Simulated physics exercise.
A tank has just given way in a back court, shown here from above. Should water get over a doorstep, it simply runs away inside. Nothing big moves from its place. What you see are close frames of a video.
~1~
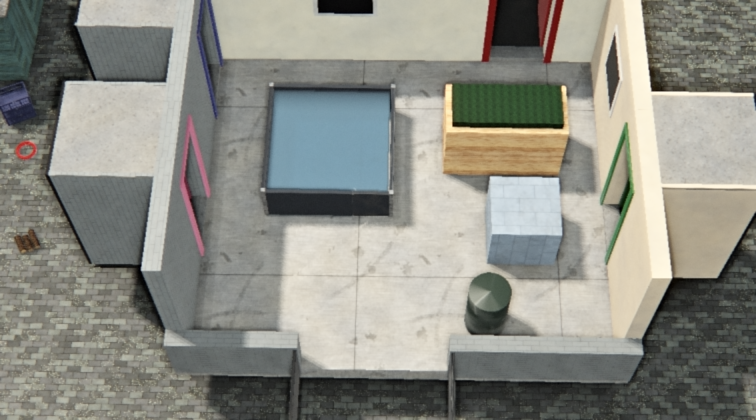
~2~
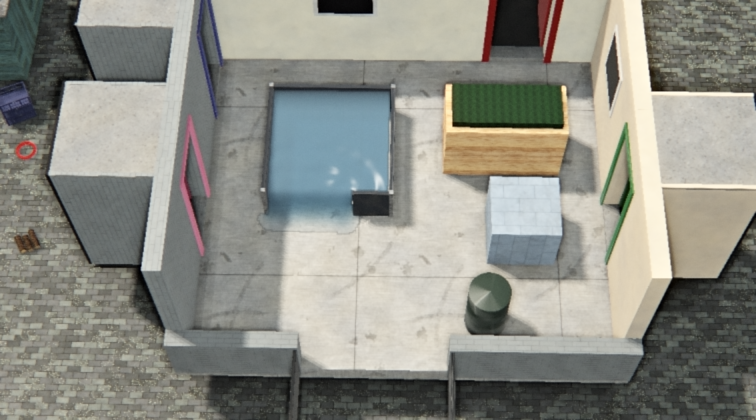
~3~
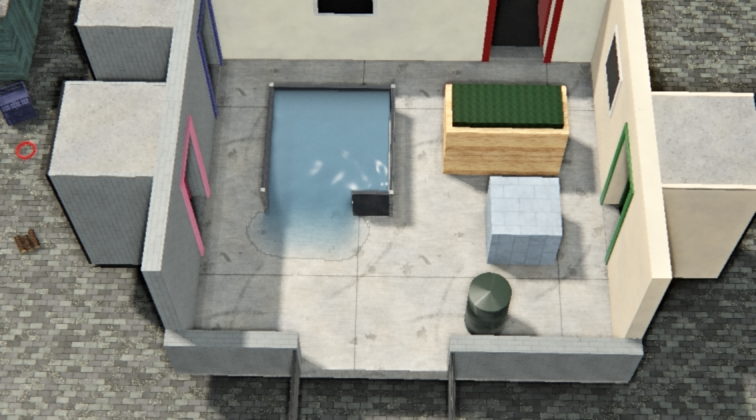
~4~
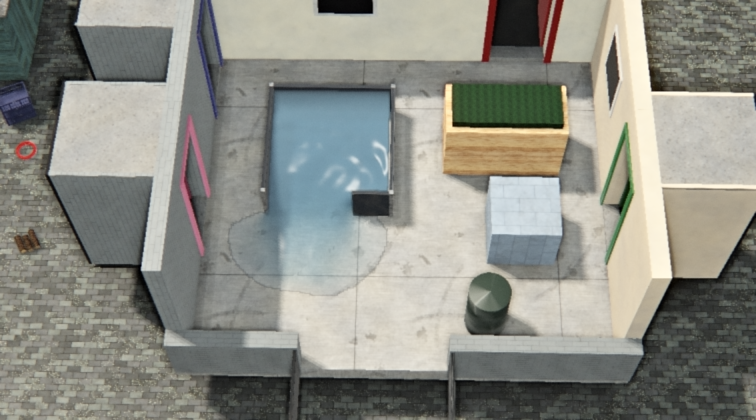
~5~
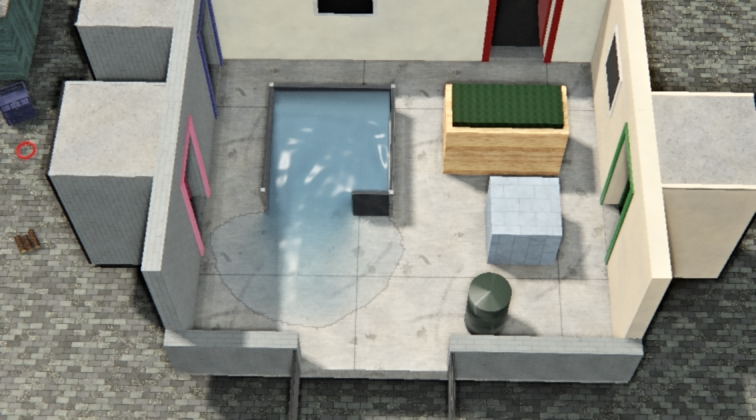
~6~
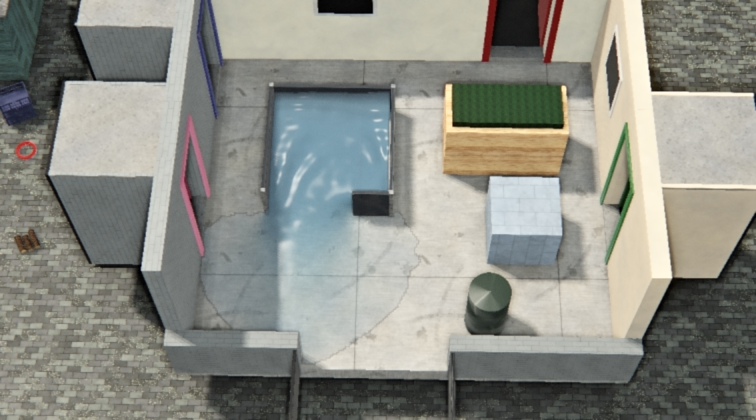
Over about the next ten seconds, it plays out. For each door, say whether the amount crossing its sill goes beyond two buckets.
Door by door: Green door - two buckets at most, red door - two buckets at most, pink door - beyond two buckets, blue door - two buckets at most.
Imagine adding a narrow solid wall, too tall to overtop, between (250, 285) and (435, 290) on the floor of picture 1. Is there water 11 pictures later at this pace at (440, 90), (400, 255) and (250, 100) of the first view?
Taking the points in the order given, they are high and dry, inundated and high and dry.
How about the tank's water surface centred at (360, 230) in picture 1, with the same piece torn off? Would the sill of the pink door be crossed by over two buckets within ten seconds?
Briefly, pink remains below.
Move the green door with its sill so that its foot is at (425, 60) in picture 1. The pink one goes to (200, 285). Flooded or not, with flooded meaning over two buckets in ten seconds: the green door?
Note: Green one comes out below.
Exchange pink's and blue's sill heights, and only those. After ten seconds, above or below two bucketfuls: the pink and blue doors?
Lab note - pink below the cap, blue above the cap.
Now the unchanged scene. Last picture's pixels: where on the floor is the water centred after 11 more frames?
The balance point is around (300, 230).
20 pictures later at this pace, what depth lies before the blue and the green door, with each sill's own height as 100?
Some 0 percent, then some 0 percent.
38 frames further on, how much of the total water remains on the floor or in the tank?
Result: Close to 58 %.
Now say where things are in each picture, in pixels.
The tank at (330, 140) is whole and still, in the first picture.
The front is at (265, 220), out from the gap at (310, 206), in the second picture.
The front is at (255, 237), out from the gap at (310, 206), in the third picture.
The front is at (336, 289), out from the gap at (310, 207), in the fourth picture.
The front is at (318, 322), out from the gap at (310, 207), in the fifth picture.
Water pours out at (310, 207) and has run to a hidden place, in the sixth picture.
A moment on, water covers 30 % of the floor; the green door not reached, the red door not reached, the pink door wet at the sill, nothing in, the blue door not reached.
Next, water covers 30 % of the floor; the green door not reached, the red door not reached, the pink door wet at the sill, nothing in, the blue door not reached.
Then, water covers 35 % of the floor; the green door not reached, the red door not reached, the pink door under two buckets in, the blue door not reached.
Later, water covers 55 % of the floor; the green door not reached, the red door not reached, the pink door over two buckets in, the blue door wet at the sill, nothing in.
In the end, water covers 80 % of the floor; the green door wet at the sill, nothing in, the red door not reached, the pink door over two buckets in, the blue door wet at the sill, nothing in.
